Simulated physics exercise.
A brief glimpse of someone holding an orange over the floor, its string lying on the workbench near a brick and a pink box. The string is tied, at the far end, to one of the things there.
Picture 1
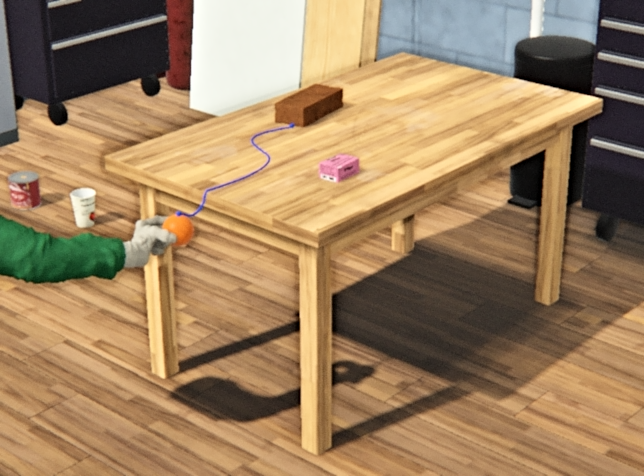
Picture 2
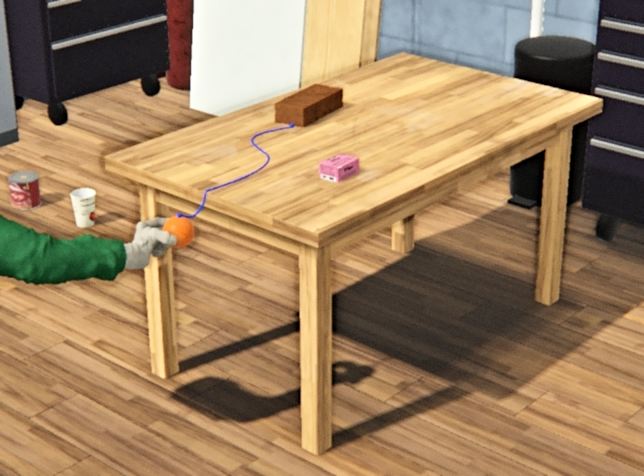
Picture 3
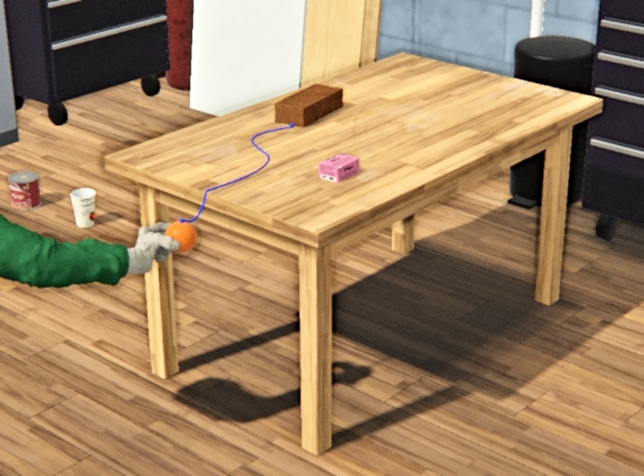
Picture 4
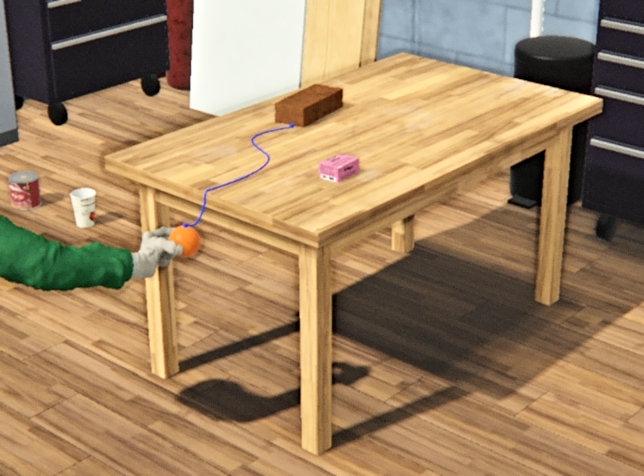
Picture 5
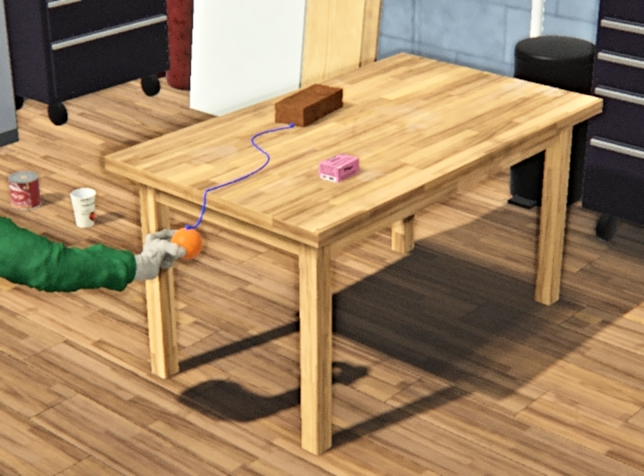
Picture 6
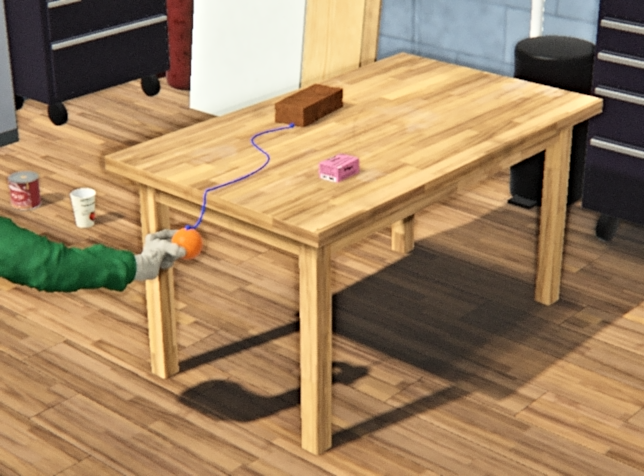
A gloved hand in a green sleeve holds an orange ball-like fruit beside the near left edge of a pale wooden table, seen from above at an angle in a workshop with a wood-plank floor. A purple-blue string winds across the tabletop from the orange to a reddish-brown brick, left of a small pink box. The hand shifts the orange very slightly right and down, while everything else stays still.
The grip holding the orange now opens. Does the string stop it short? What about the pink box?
So the orange is left hanging while the pink box holds its position.
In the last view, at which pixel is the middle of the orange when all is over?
It comes to rest around (180, 275).
Then, 0.66 s later than the last view, orange above the floor near (195, 264); brick as before; box as before.
Then, 1.40 s later than the last view, orange above the floor near (198, 256); brick as before; box as before.
Finally, orange above the floor near (180, 275); brick as before; box as before. The orange swings from the edge and the pink box stays on top.
